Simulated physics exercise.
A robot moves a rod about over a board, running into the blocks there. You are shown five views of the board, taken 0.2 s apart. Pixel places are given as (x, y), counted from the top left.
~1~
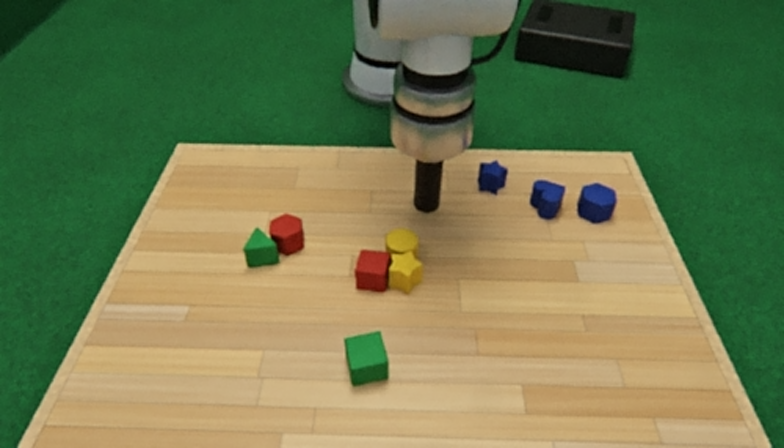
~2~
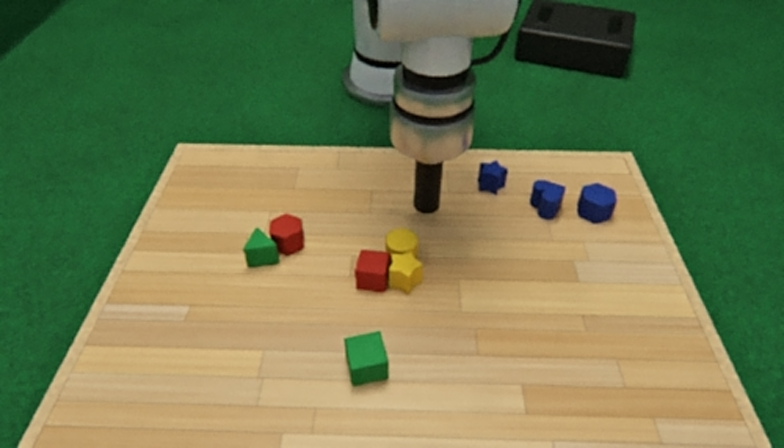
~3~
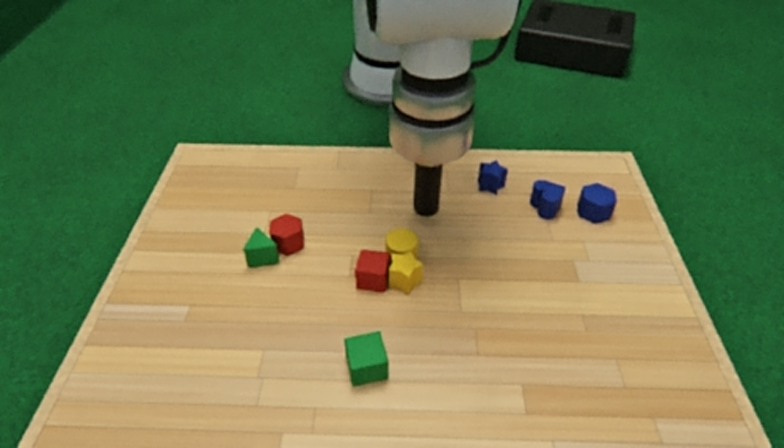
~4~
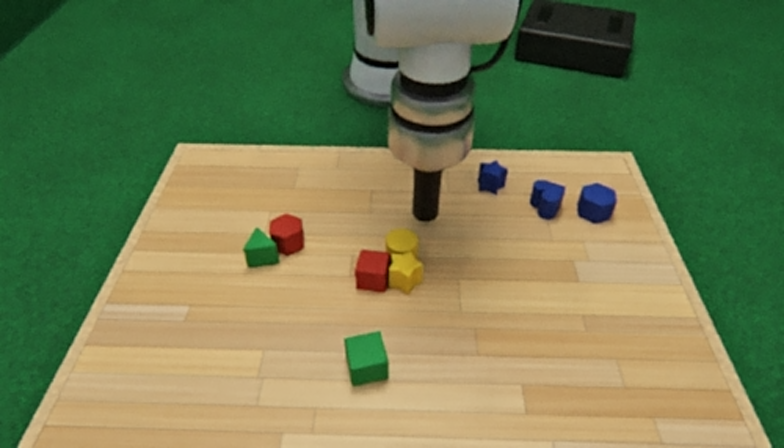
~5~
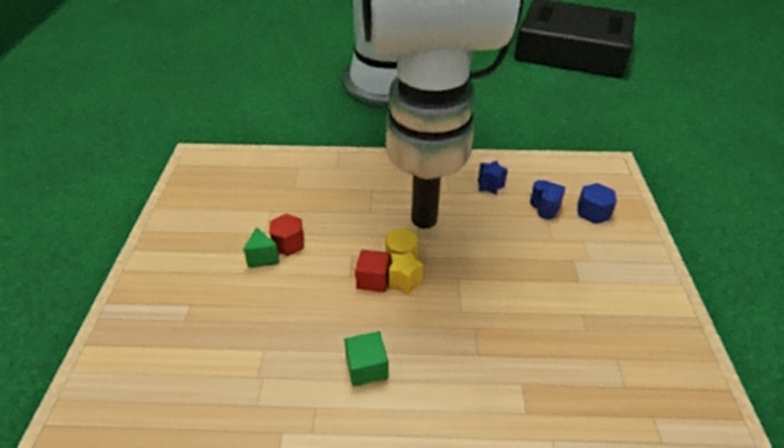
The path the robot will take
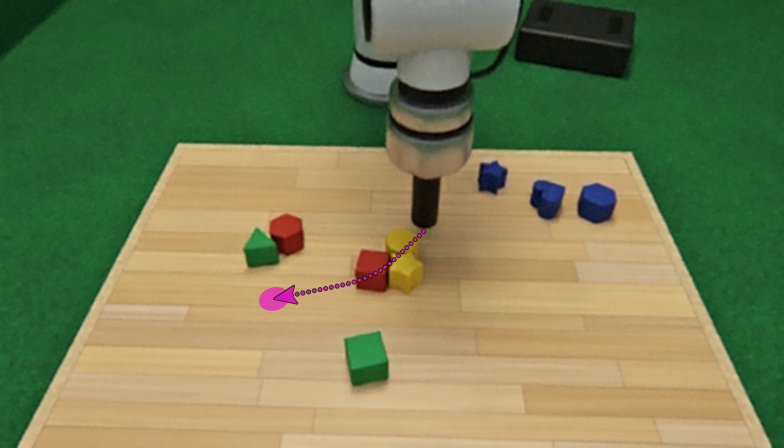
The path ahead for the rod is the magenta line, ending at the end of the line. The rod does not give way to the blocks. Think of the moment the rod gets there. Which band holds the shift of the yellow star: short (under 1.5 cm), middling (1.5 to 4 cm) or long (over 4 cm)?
If I had to pick, the yellow star travels from 1.5 to 4 cm here.
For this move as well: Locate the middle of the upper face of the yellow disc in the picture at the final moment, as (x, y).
When the path ends, it will be at (375, 283).
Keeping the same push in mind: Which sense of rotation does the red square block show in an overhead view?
Looking down: Clockwise.
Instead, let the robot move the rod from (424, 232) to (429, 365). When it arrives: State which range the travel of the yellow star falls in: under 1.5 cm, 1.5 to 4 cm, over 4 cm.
It will move between 1.5 and 4 cm.
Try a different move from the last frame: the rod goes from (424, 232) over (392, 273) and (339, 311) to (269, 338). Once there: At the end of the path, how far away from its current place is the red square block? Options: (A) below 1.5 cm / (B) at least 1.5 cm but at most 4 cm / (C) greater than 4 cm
Correct choice: C.
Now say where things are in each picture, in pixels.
The first frame shows rod tip at (427, 205); block tops, green triangle at (258, 240); red six-sided block at (285, 225); red square block at (373, 261); yellow disc at (402, 239); yellow star at (405, 263).
The second frame shows rod at (427, 205); blocks unchanged.
The third frame shows rod at (426, 208); blocks unchanged.
The fourth frame shows rod at (425, 213); blocks unchanged.
The fifth frame shows rod at (424, 220); green triangle at (258, 240); red six-sided block at (285, 225); red square block at (373, 261); yellow disc at (402, 239); yellow star at (405, 263).
Path on the board, from (424, 232) via (389, 264) and (336, 286), ending at (274, 299).
What follows on the original path. One third of the way, rod at (389, 253); red square block at (354, 282), turned 65° clockwise; yellow disc at (384, 270); yellow star at (410, 283), turned 45° anticlockwise.
Two thirds of the way, rod at (334, 275); red square block at (340, 292), turned 70° clockwise; yellow disc at (375, 283); yellow star at (410, 285), turned 60° anticlockwise.
At the end, rod at (271, 287); green triangle in place; red six-sided block in place; red square block at (339, 292), turned 70° clockwise; yellow disc at (375, 283); yellow star at (410, 285), turned 60° anticlockwise.
